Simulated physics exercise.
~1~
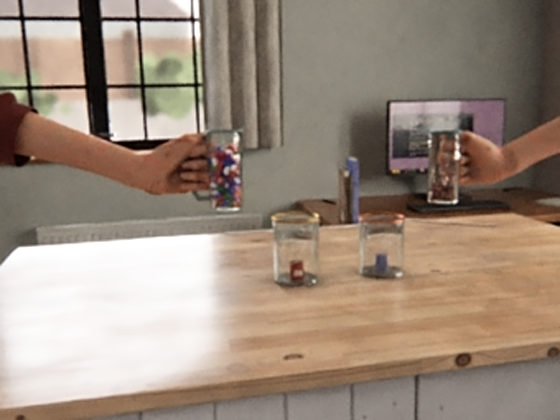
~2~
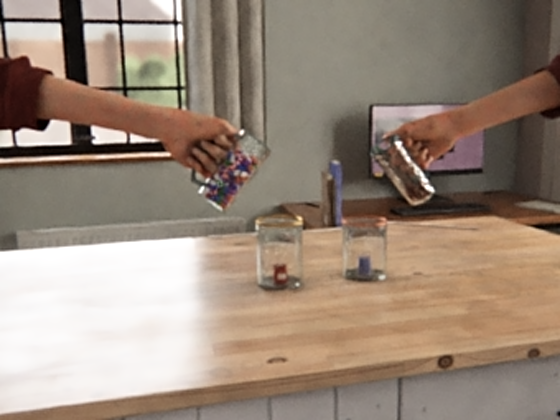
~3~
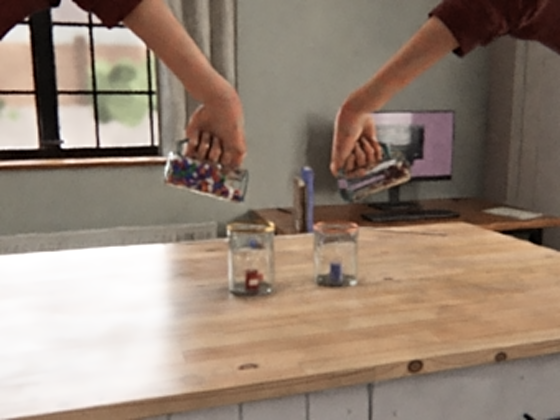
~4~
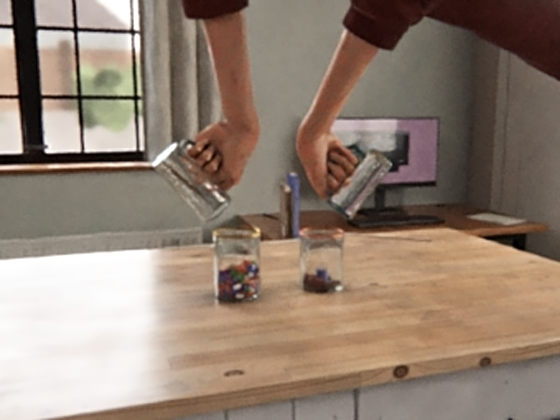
Two hands in dark red sleeves hold clear glass cups, the left filled with multicoloured bits and the right with brownish ones, above a pale wooden counter, seen from the front in a room with a window and a monitor behind. Below them stand two clear jars, a small red object in the left and a small blue one in the right. The hands tilt the cups inward as the view pans slightly right. The cups tip onto their sides, then further over, emptying into the jars. The left jar ends half full, its object covered, while the right holds a shallow layer, its blue object still showing.
